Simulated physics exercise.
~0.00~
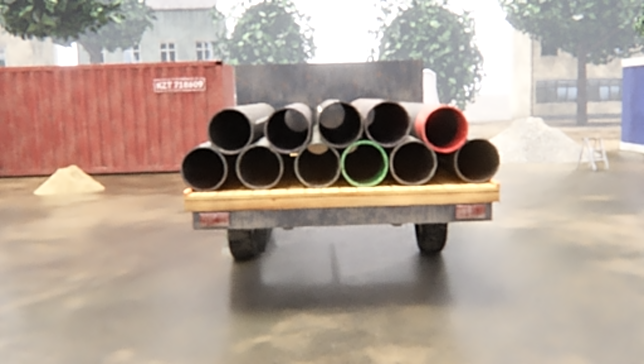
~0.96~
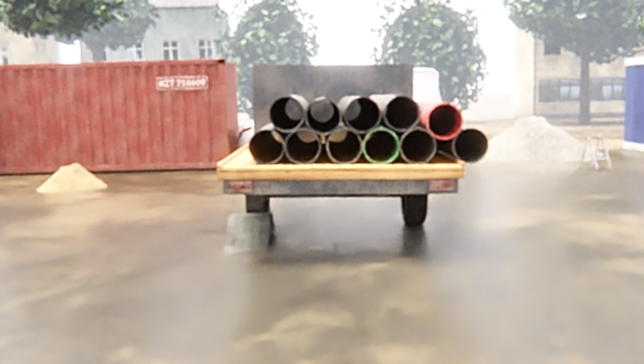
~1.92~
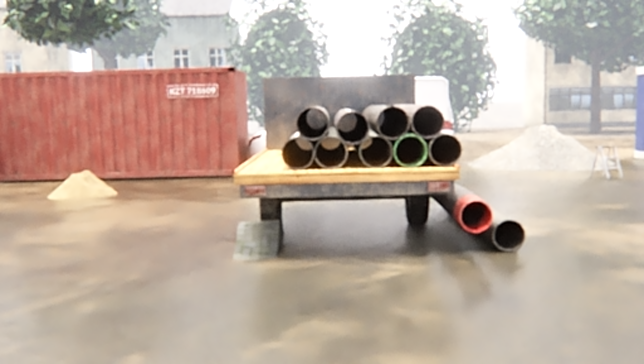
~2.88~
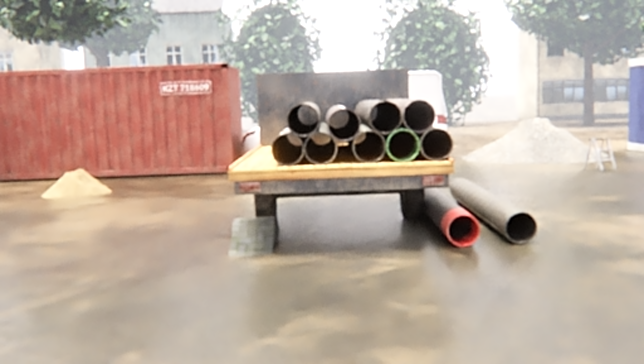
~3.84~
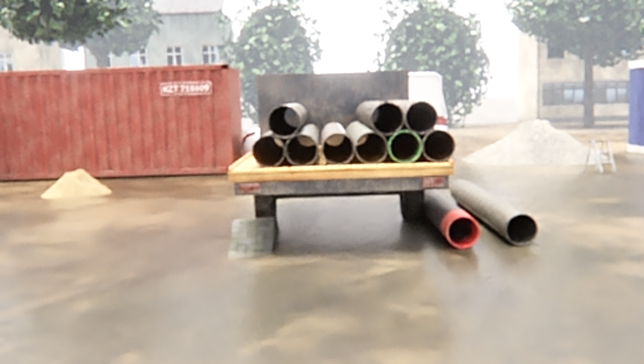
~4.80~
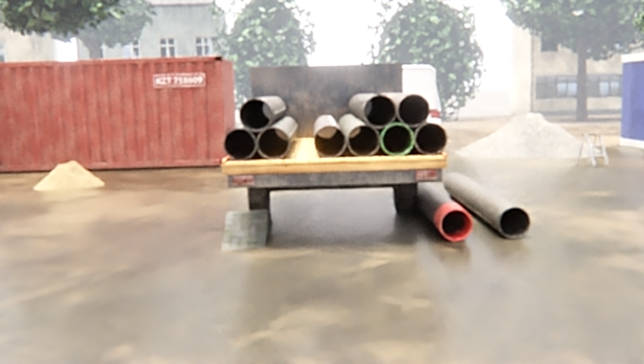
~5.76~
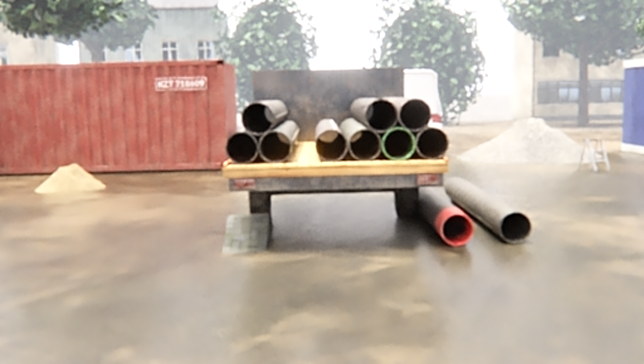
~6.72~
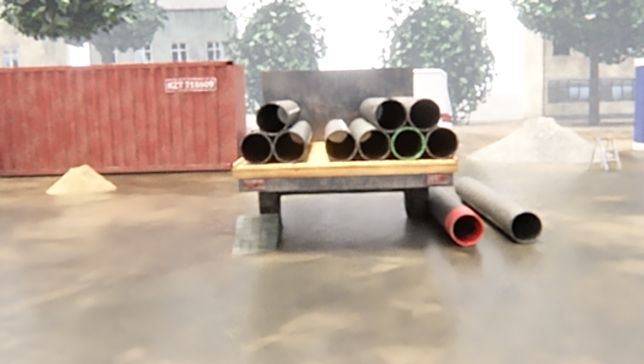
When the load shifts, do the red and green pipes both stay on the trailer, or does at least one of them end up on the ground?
At least one ends up on the ground. The red pipe drops off the right side, while the green one stays on the deck.
Dark hollow pipes, one with a red end and one with a green end, lie stacked in two layers on a flat wooden trailer seen from behind in a wet yard, with a rusty red container to the left and trees behind. The trailer moves away over a low grey block under its left side, and the load rolls right. A dark pipe and the red one drop off the right side and come to rest on the ground. The remaining pipes settle, a gap opening between two groups, and the green one stays on the deck as the trailer stands still.
